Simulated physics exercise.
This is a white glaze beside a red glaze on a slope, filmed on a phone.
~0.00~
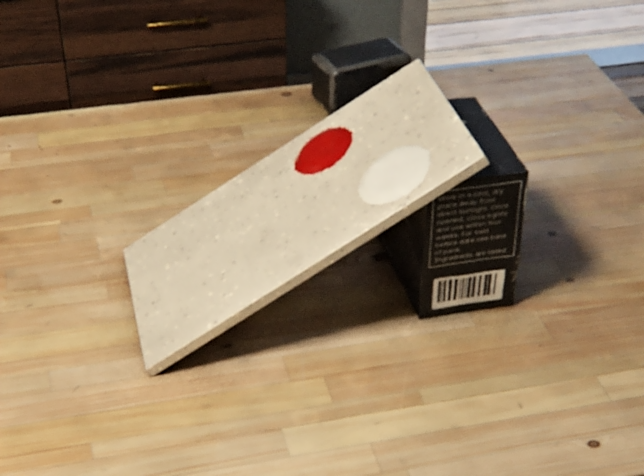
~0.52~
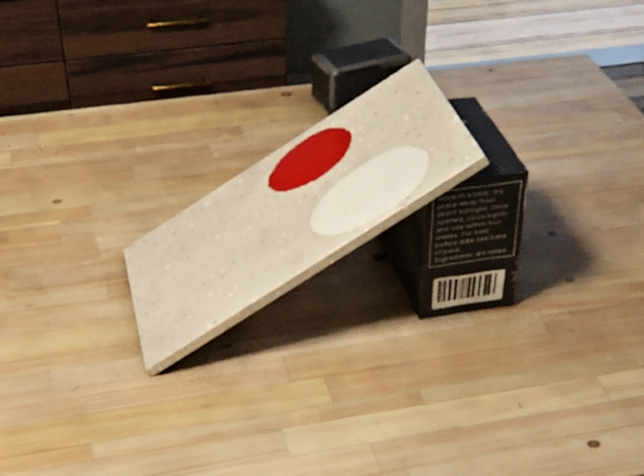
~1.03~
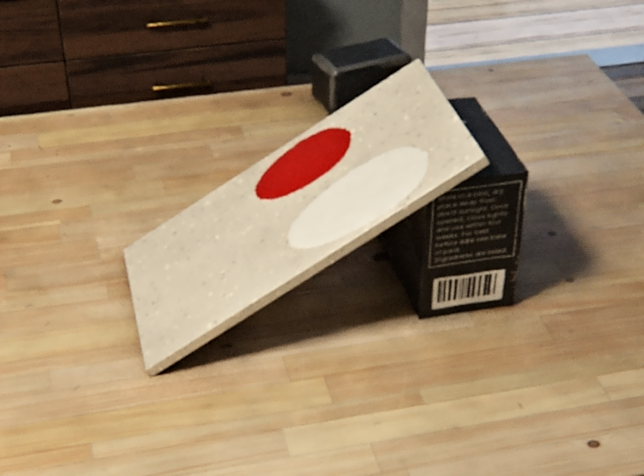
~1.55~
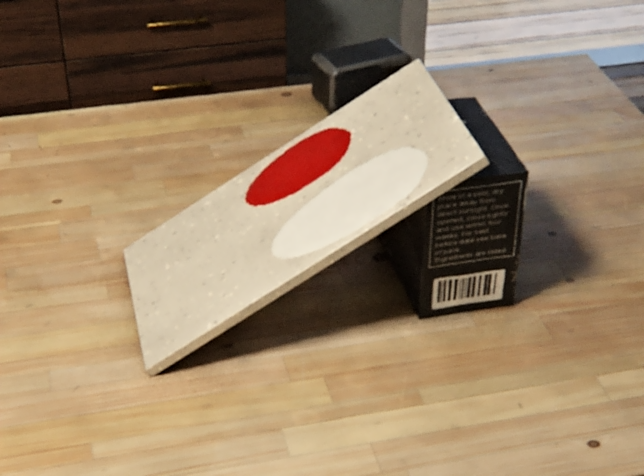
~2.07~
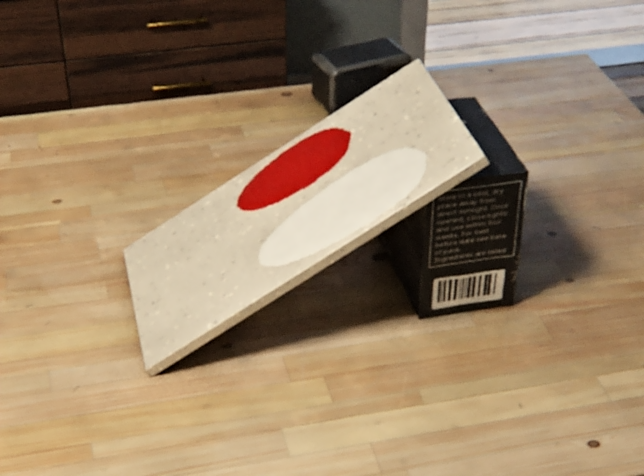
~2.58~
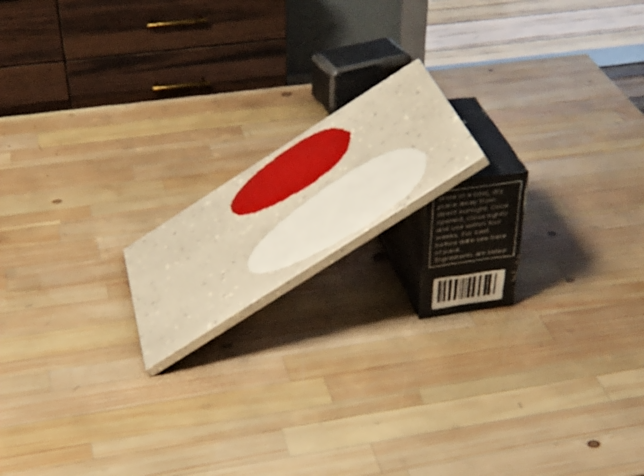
White and red glazes spreading down a pale tilted slab propped on a black box, lengthening quickly at first, then more slowly.
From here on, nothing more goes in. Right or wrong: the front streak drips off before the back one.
Right.
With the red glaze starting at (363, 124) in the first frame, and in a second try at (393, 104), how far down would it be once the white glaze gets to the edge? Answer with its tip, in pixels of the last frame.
Tip, last view - start 1: (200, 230), start 2: (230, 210).
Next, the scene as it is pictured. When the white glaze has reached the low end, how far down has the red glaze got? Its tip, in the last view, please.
(167, 250), roughly.
By 6.6 s, the white glaze is three quarters of the way down; the red glaze is three quarters of the way down.
By 10.1 s, the white glaze is close to the edge; the red glaze is three quarters of the way down.
By 12.8 s, the white glaze is at the low edge; the red glaze is close to the edge.
